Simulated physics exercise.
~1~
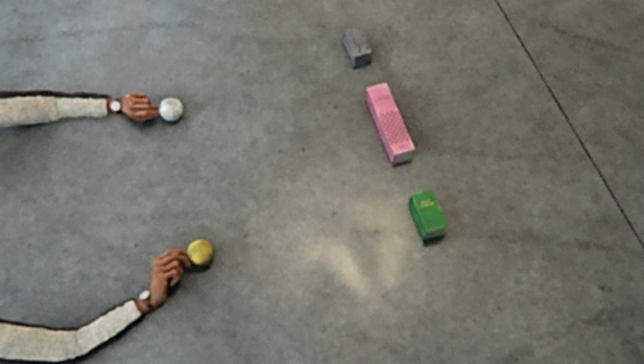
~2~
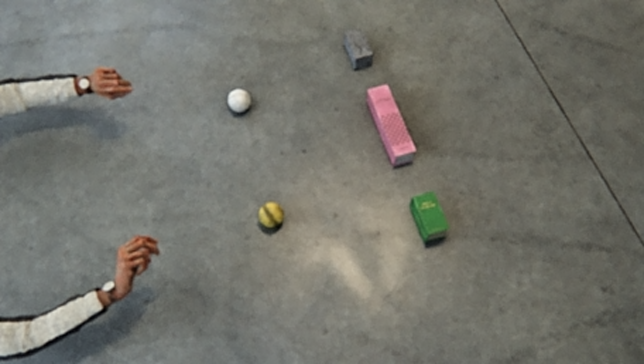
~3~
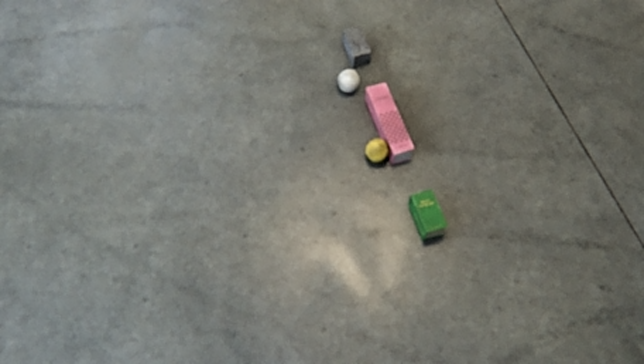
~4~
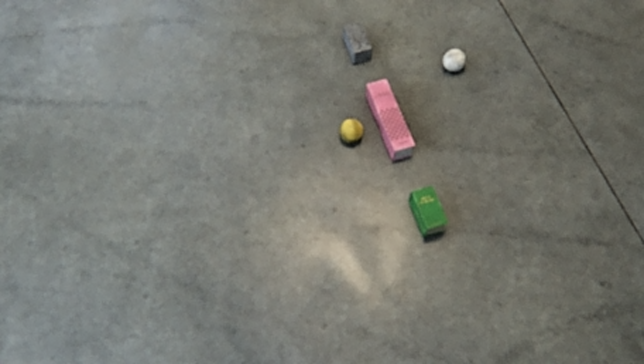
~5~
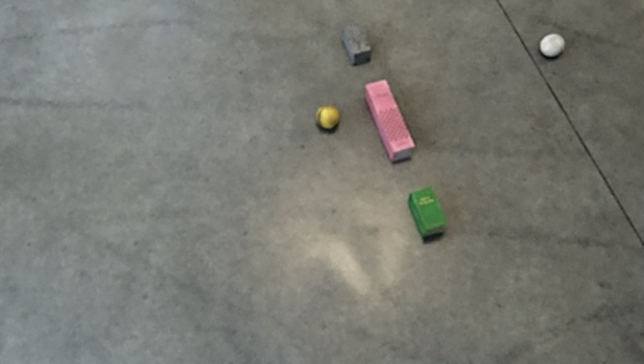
Two round things roll from hands; white passes a gap, yellow bounces off the pink block.
